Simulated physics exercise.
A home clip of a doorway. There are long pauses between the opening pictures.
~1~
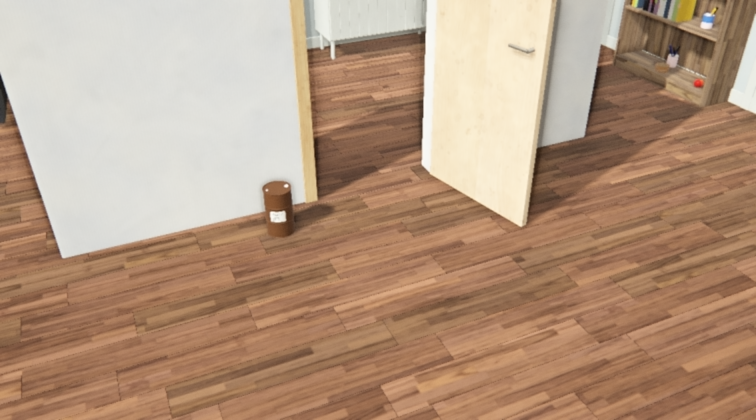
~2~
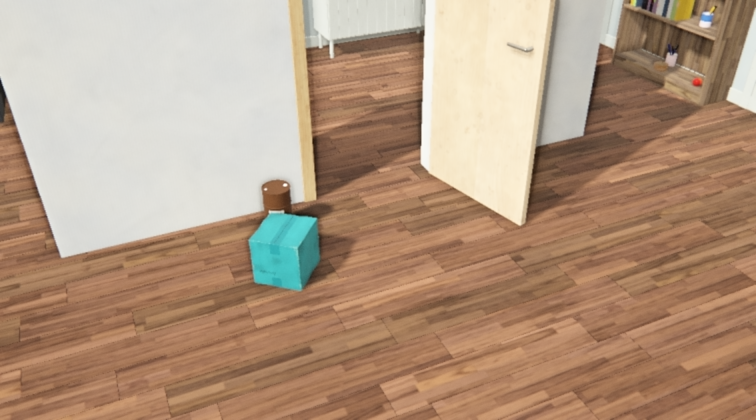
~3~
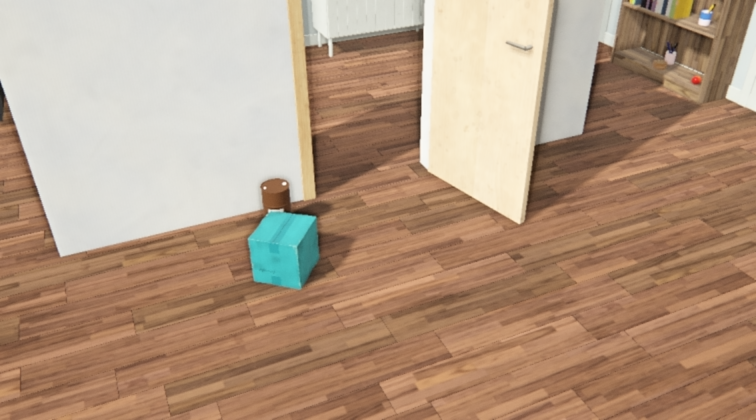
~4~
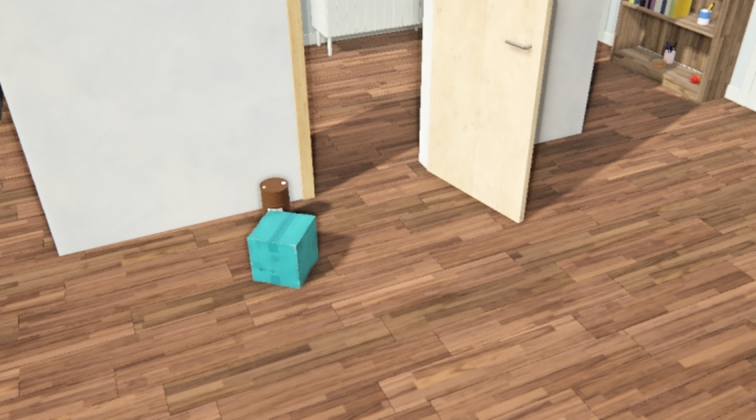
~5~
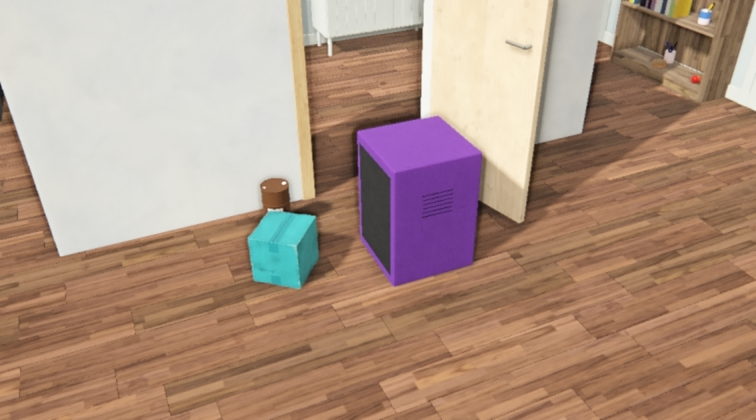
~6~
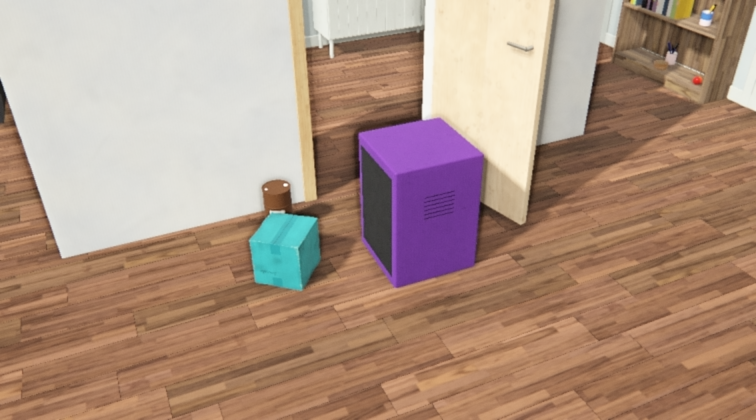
A room with a wood-plank floor is seen from above, looking toward a doorway between pale walls, with a cabinet beyond it and a wooden bookshelf at upper right. A brown canister stands by the wall left of the wide-open, light wooden door. A turquoise box appears in front of the canister, then a purple appliance appears before the door, which stays still while the view shifts very slightly.
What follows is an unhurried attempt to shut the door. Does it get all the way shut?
In the end the door is blocked.
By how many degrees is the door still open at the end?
About 70°.
Then, 0.30 s on from there, open by 98°.
Then, 0.50 s on from there, open by 85°.
Then, 0.60 s on from there, open by 78°.
Then, 0.70 s on from there, open by 72°.
In the end, open by 72°; all 3 unmoved. At the end, from the last picture's camera, purple appliance near (416, 202).
